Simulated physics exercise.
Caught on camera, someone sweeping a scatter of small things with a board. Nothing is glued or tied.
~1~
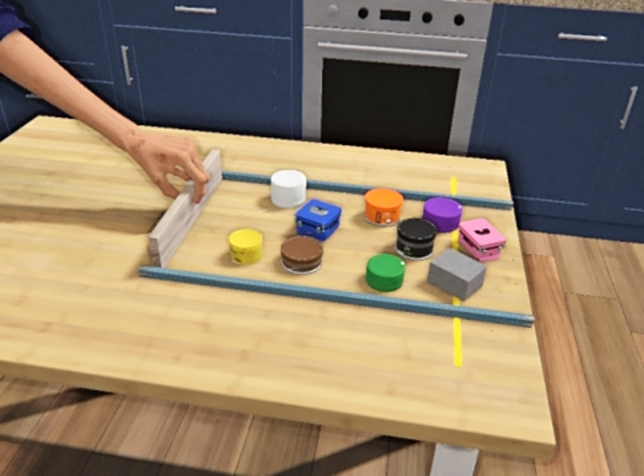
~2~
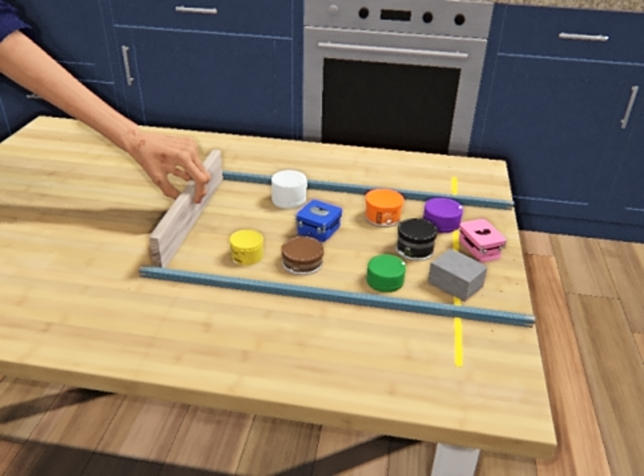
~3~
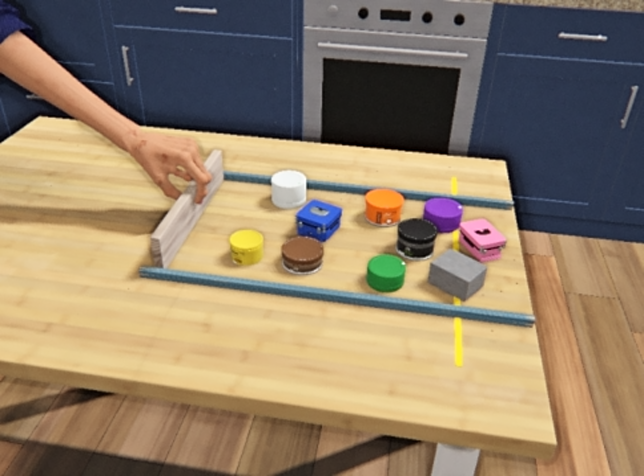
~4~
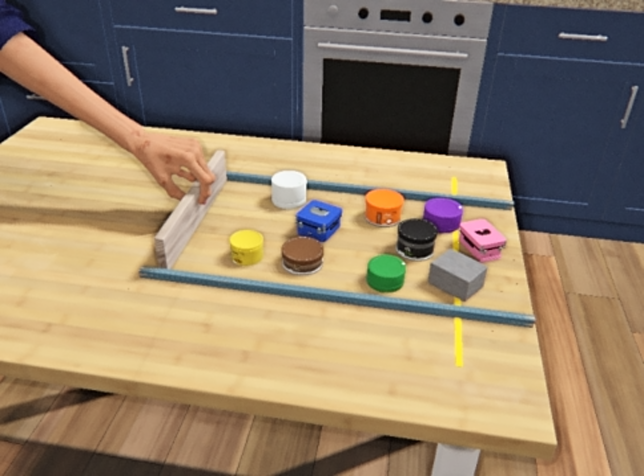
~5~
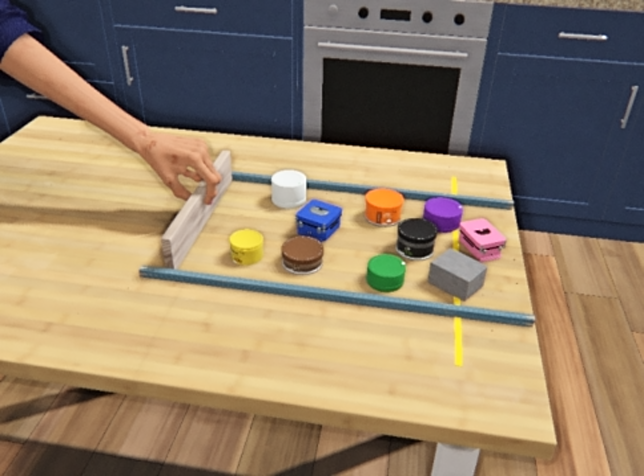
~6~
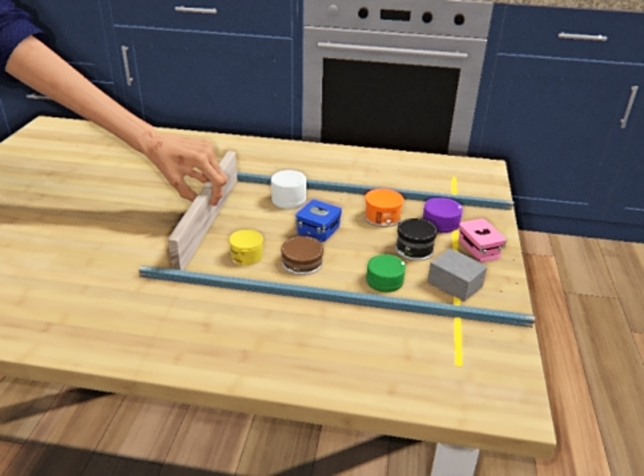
In the video, a hand holding an upright board on a wooden table slides it slightly to the right between two blue strips, toward a scatter of small colourful containers and a grey block, which stay still.
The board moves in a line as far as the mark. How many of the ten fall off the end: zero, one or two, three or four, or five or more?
Here the number that fall off is one or two.
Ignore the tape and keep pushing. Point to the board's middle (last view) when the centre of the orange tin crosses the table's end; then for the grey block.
Its middle is around (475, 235) and around (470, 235).
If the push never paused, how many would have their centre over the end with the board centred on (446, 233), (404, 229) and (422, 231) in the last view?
It would be 2, 0 and 0.
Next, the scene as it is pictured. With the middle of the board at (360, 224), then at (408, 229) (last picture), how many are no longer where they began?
8 and 10.
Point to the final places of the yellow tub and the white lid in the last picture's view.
About (474, 270), and the other about (474, 205).
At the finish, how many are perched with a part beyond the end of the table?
It comes to 4.
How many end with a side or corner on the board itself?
In contact: 4.
Early on, none off yet; pink case at rest near (481, 240); grey block at rest near (457, 275); purple lid at rest near (442, 215).
A while later, none off yet; pink case at rest near (481, 240); grey block moving near (464, 277); purple lid travelled about its own width near (469, 217).
Finally, the number that fall off is one or two; lost, purple lid and pink case.
